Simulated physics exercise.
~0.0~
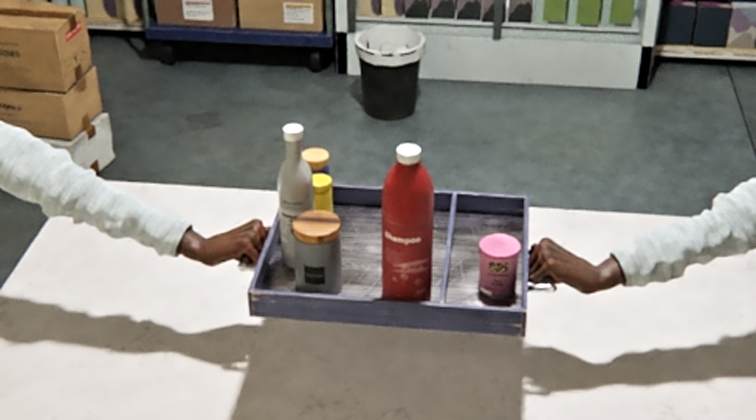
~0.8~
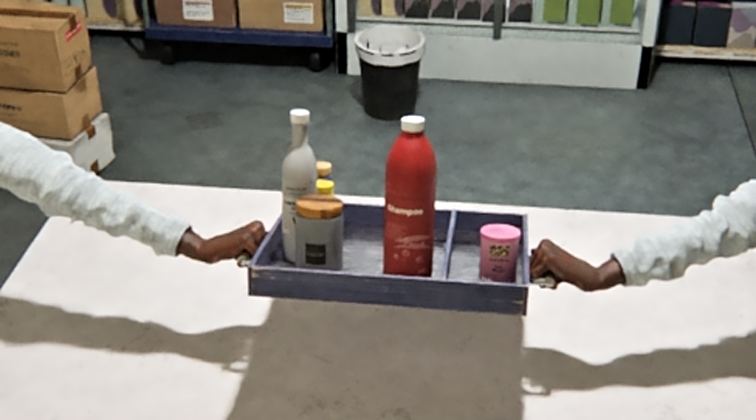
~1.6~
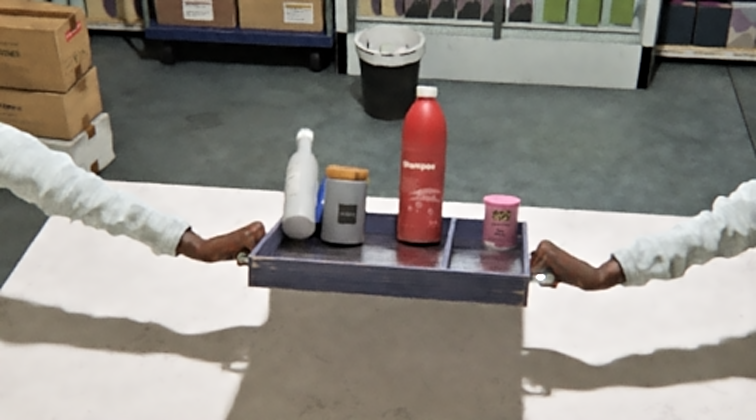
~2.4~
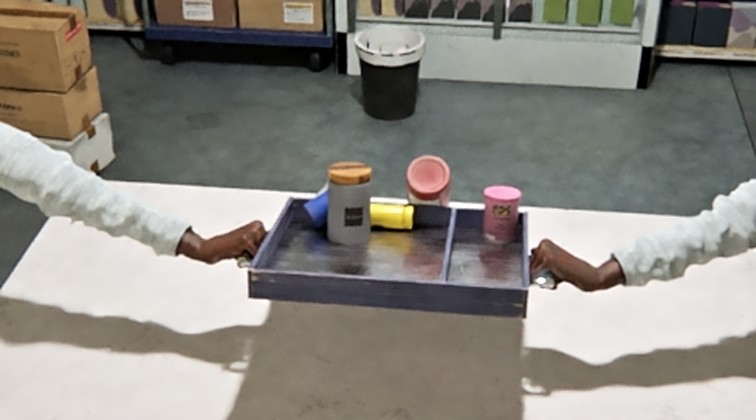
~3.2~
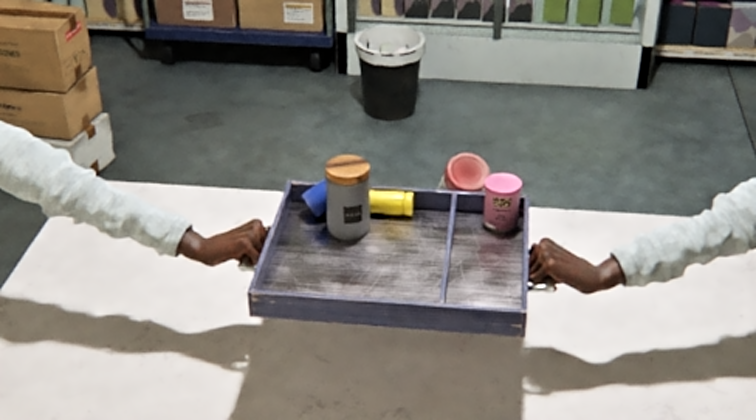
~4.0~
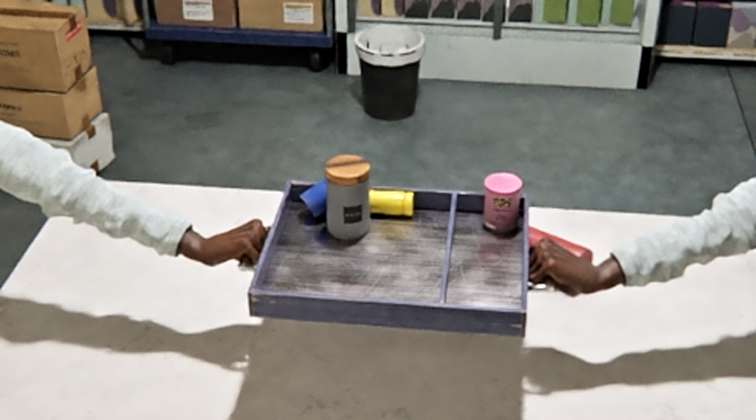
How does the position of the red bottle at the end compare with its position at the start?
At the start the red bottle stands upright in the tray, and at the end it lies on its side off the tray, near the hand on the right.
